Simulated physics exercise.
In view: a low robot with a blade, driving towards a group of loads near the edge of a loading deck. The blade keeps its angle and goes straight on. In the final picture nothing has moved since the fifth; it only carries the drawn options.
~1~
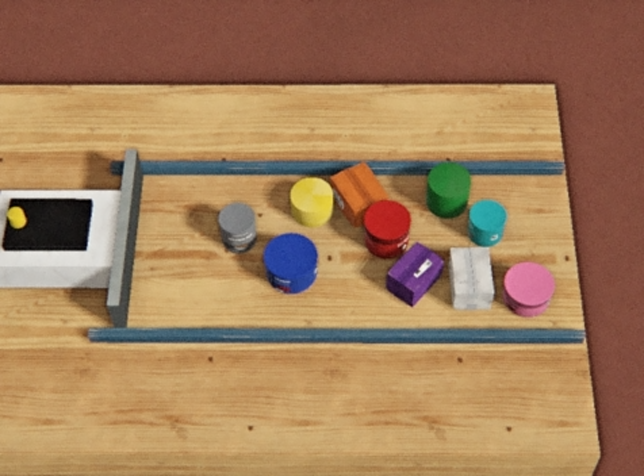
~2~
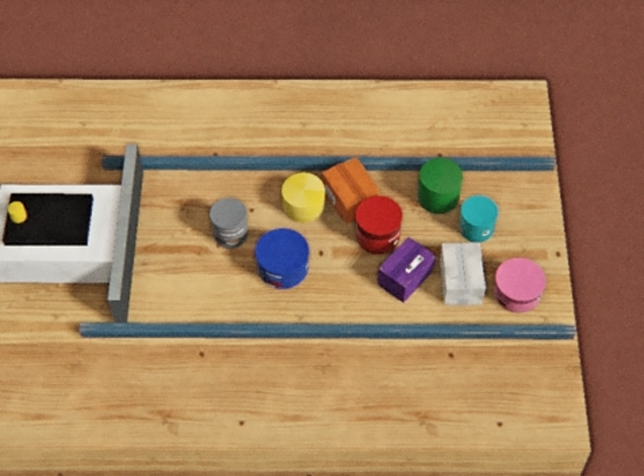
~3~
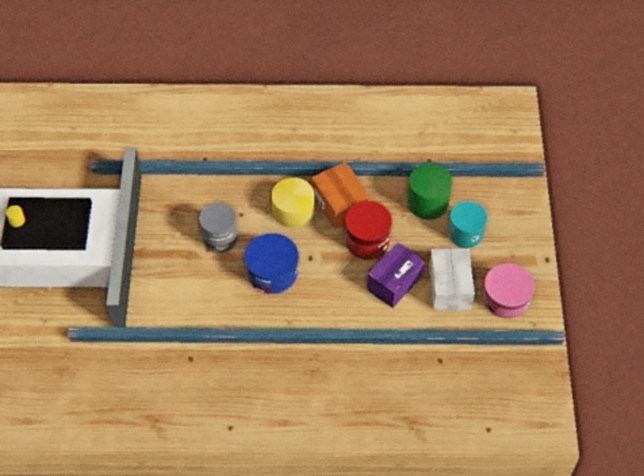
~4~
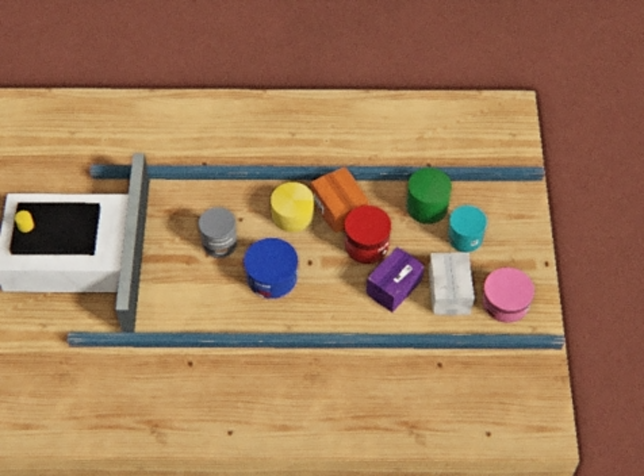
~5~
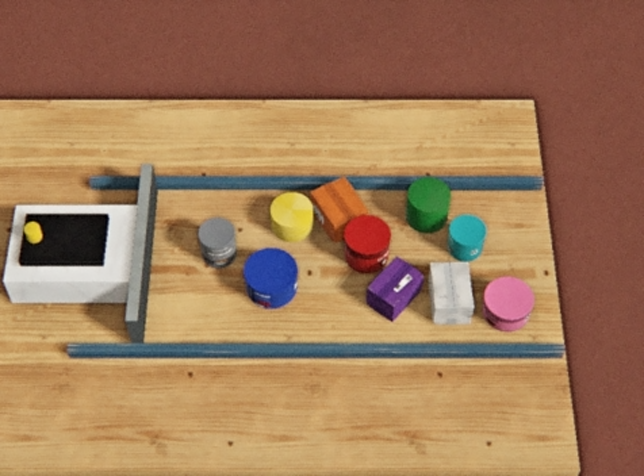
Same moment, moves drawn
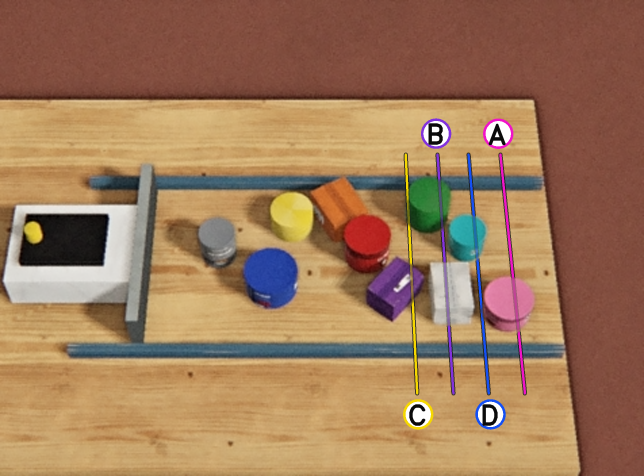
The clip opens on a low white robot with a grey blade at the left of a wooden deck, facing a group of colourful pails and boxes between two blue rails. As the view shifts slightly, the robot creeps right, narrowing the gap to the grey pail, while the loads stay still, untouched.
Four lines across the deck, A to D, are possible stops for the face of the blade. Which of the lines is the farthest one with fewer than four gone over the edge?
B.
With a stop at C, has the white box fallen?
No.
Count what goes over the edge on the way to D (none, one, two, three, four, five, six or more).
In all, four.
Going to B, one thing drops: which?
The pink pail goes over.
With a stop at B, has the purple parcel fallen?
No.
On the marked copy, A at (512, 266); B at (445, 266); C at (411, 266); D at (478, 266).
Following B. Soon after the start, robot (181, 239); yellow canister (295, 215); blue pail (283, 280).
Later, robot (290, 239); pink pail (513, 306); green canister (464, 203).
In the end, robot (375, 239); pink pail over the edge; green canister (545, 197); one fallen.
As for the rest, A drops seven; C is within the limit but short; D drops four.
